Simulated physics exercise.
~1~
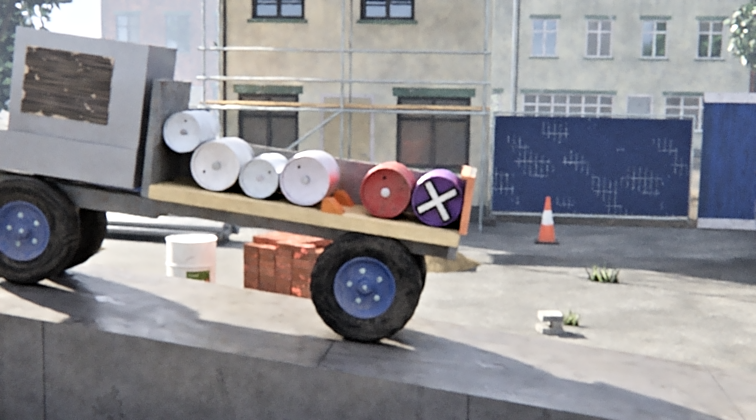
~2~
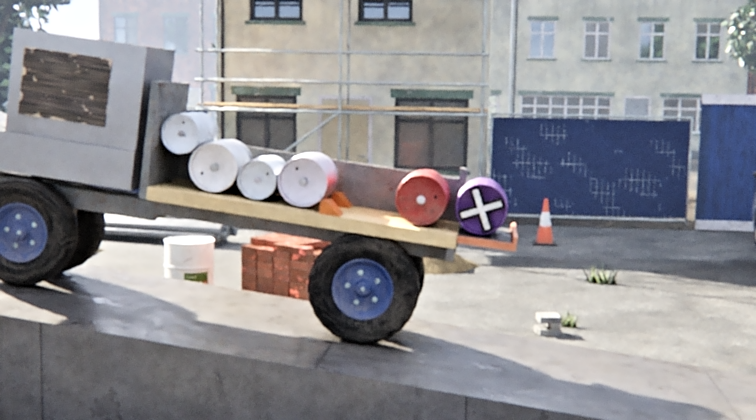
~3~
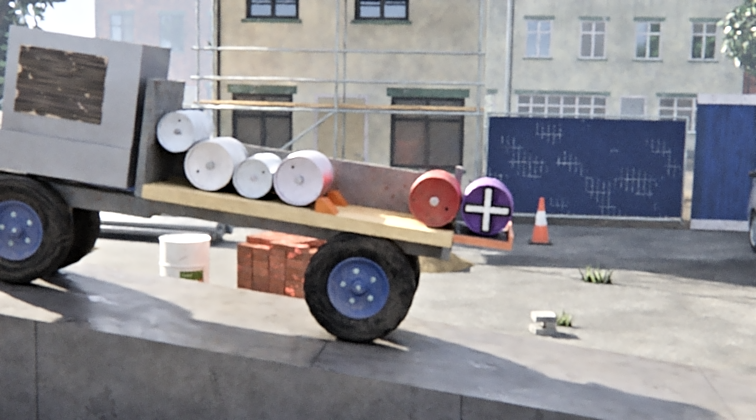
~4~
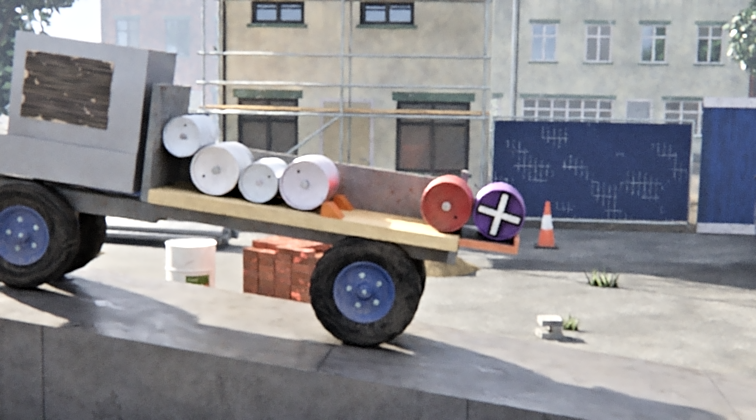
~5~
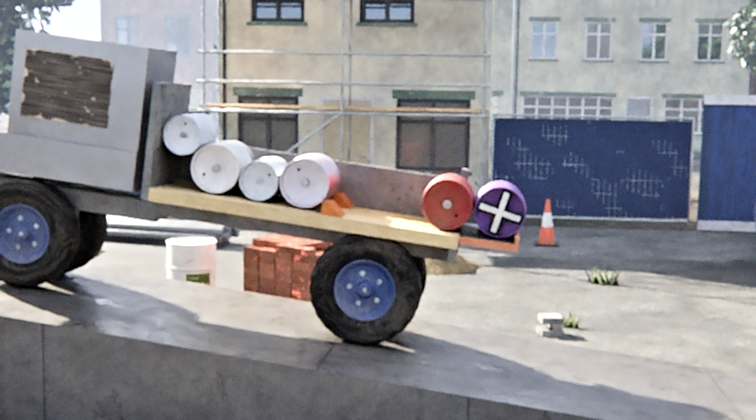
Red and purple drums rolling right as a sloping truck's tailgate drops, the purple one settling on the lowered gate, none falling.
